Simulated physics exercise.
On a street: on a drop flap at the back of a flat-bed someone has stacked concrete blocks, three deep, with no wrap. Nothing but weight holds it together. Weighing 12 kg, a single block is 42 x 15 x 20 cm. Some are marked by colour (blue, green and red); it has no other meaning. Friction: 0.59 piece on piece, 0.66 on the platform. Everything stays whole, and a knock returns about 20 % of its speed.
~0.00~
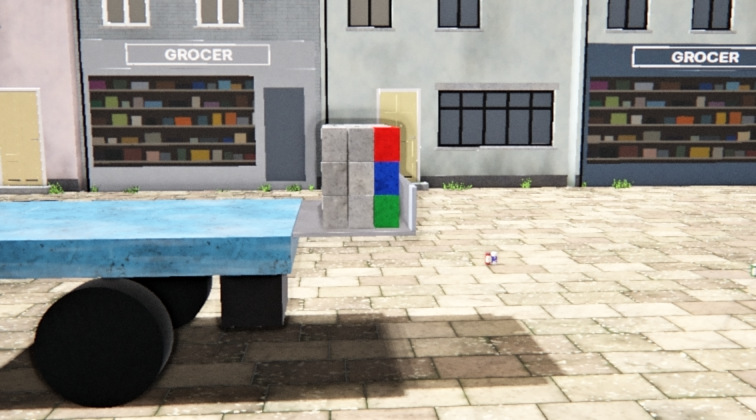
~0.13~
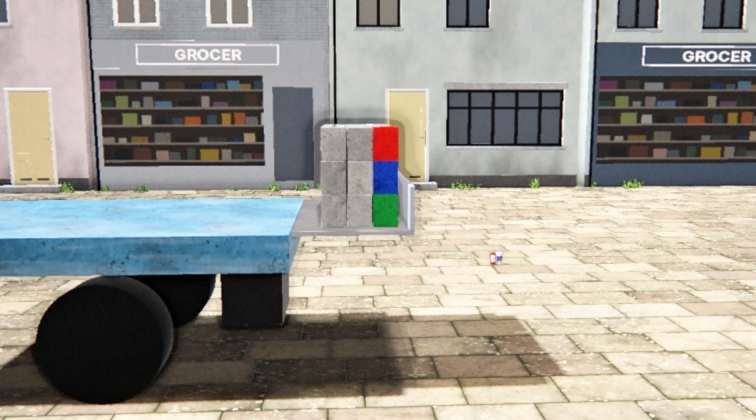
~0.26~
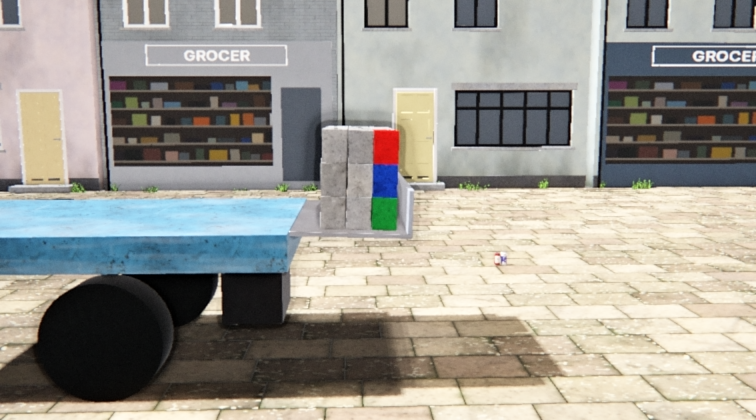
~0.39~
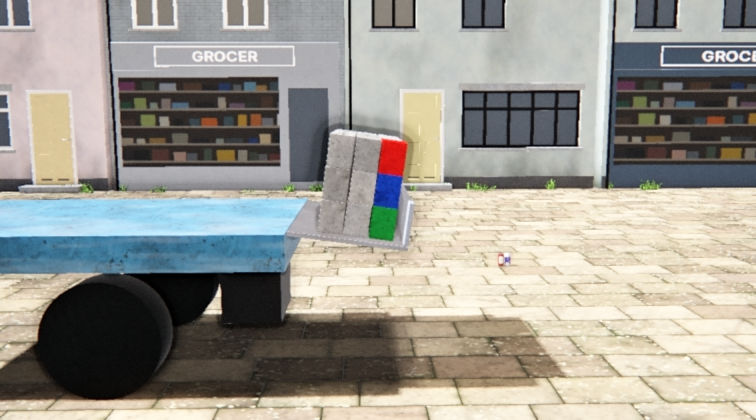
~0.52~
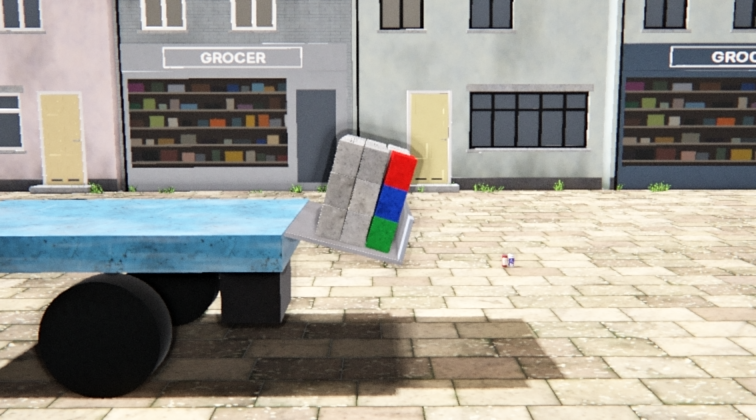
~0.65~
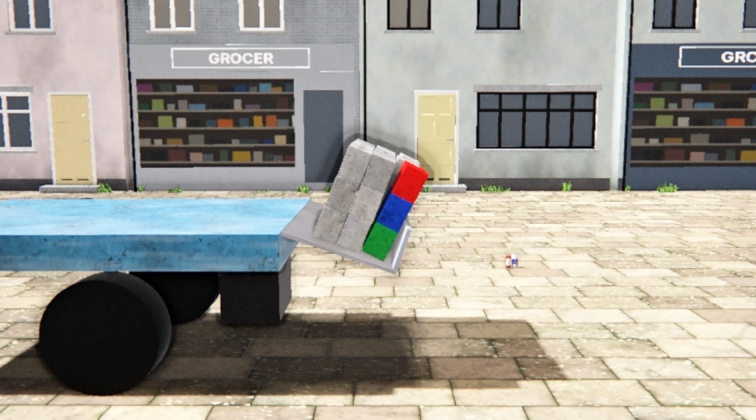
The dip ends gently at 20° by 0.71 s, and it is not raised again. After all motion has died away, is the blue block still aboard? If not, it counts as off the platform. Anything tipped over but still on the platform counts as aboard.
Yes.
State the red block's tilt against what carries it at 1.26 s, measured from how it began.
About 70°.
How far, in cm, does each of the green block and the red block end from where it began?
Green ends up 20 cm away; red ends up 160 cm away.
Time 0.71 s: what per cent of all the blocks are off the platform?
0 percent by then.
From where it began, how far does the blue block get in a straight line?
Net straight-line distance: Approx. 25 cm.
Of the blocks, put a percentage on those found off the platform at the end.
I'd put it at about 10 percent.
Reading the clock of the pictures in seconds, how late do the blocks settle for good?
Around 1.5 s.
After 0.71 s, slope 20°; none of the 27 blocks off the platform, 27 disturbed; blue block 13° from how it stood; red block 13° from how it stood.
After 0.78 s, slope 20°; 2 of the 27 blocks off the platform; blue block 19° from how it stood; red block 23° from how it stood.
After 0.98 s, slope 20°; 3 of the 27 blocks off the platform; blue block 21° from how it stood; red block on its side.
After 1.26 s, slope 20°; 3 of the 27 blocks off the platform; blue block 20° from how it stood; red block on its side.
In the end (1.6 s), slope 20°; 3 of the 27 blocks off the platform; blue block 20° from how it stood; red block on its side; green block 9° from how it stood. From the last view, middles, blue block near (400, 210), red block near (475, 364).
